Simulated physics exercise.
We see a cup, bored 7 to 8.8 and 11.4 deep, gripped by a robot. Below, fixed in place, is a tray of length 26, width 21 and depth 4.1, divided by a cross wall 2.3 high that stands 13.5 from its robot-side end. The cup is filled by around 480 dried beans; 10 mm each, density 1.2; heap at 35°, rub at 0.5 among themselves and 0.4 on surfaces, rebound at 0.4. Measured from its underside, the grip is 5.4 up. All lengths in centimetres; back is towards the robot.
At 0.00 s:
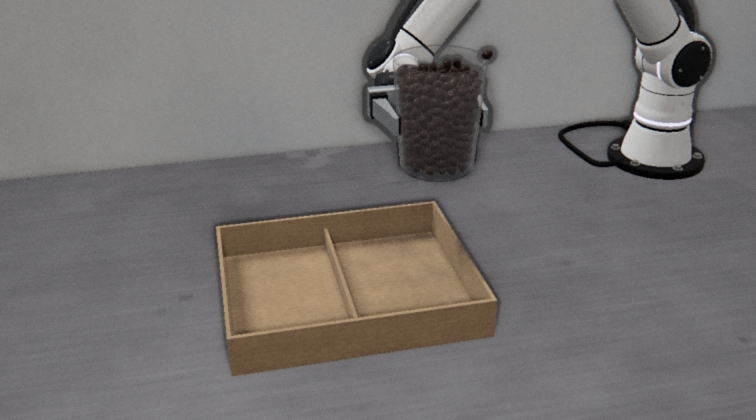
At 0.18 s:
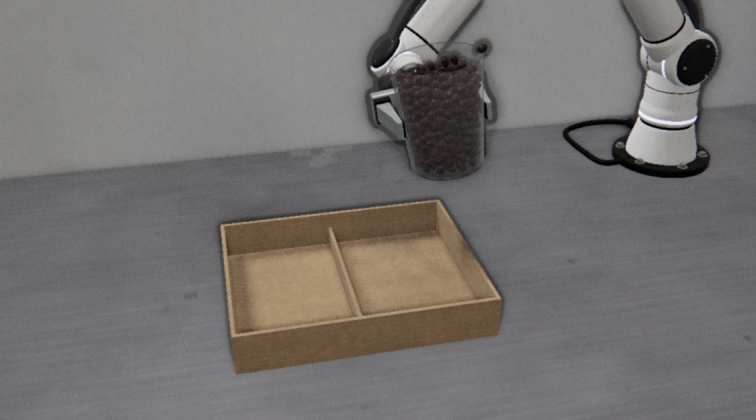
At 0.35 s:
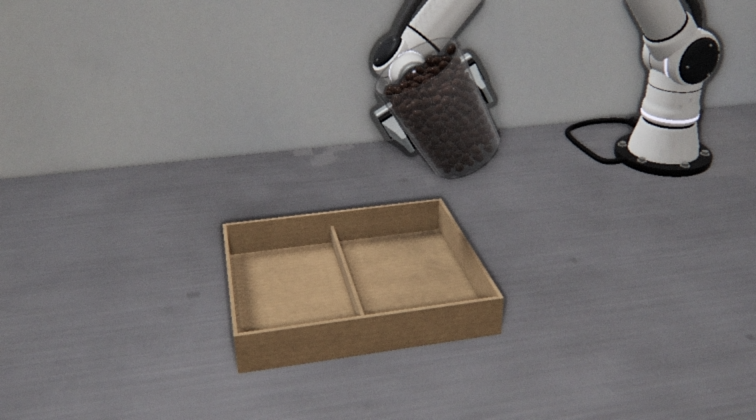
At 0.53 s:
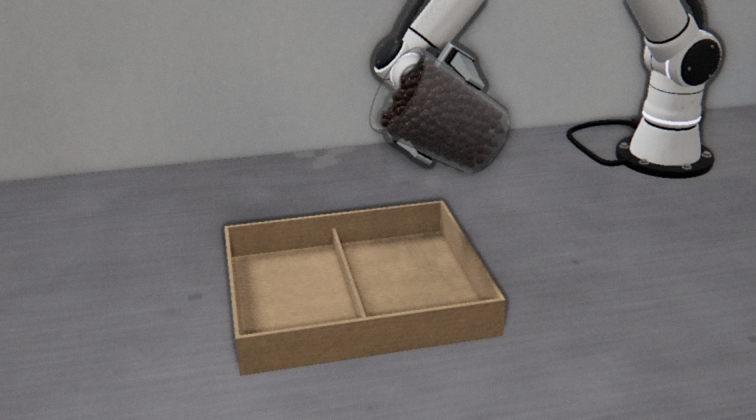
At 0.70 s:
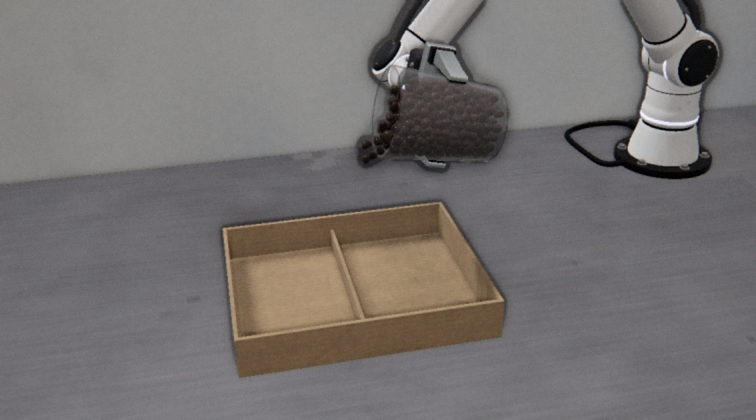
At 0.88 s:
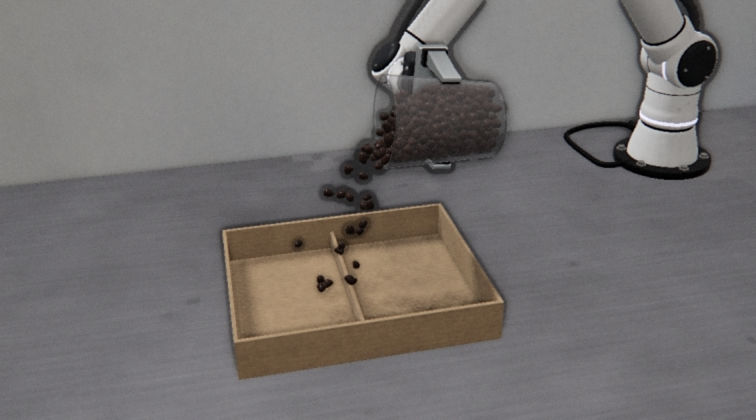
At first, a robot arm holds a clear cup full of dark beans upright behind a divided, open tray. The gripper tilts the cup steadily to the left until it lies nearly on its side, and beans gather at its rim. Then some tumble out, scattering into both sections of the tray.
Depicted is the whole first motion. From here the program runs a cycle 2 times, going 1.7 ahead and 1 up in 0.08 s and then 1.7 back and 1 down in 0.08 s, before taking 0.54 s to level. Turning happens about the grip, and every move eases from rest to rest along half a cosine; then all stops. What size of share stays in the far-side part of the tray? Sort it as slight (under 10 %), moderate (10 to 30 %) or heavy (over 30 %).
It counts as heavy.
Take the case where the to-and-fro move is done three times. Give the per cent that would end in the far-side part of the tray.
About 60 per cent in that case.
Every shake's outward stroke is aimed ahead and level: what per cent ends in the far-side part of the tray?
Some 45 in a hundred.
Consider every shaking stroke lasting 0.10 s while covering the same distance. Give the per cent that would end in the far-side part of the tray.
It would come to roughly 35 %.
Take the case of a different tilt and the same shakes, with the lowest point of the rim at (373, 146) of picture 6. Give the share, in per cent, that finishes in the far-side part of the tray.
Close to 30 in a hundred.
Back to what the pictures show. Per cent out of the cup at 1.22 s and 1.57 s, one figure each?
The share out is 50 per cent at the earlier time and 60 per cent at the later one.
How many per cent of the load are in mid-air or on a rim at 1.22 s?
It amounts to roughly 19 in a hundred.
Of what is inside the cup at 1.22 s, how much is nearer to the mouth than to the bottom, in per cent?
Near 70 in a hundred.
After 1.22 s, tilted 85° forward, highest piece 21 above the table; 236 in the cup, 137 in the far-side part, 21 in the robot-side part, 91 in flight or on a rim.
After 1.57 s, tilted 20° forward, highest piece 24 above the table; 251 in the far-side part, 191 in the cup, 42 in the robot-side part, 1 in flight or on a rim.
After 1.94 s, level, highest piece 22 above the table; 251 in the far-side part, 191 in the cup, 43 in the robot-side part.
After 2.99 s, level, highest piece 22 above the table; 251 in the far-side part, 191 in the cup, 43 in the robot-side part.
In the end, 251 in the far-side part, 191 in the cup, 43 in the robot-side part. That is 52 % in the far-side part of the tray.
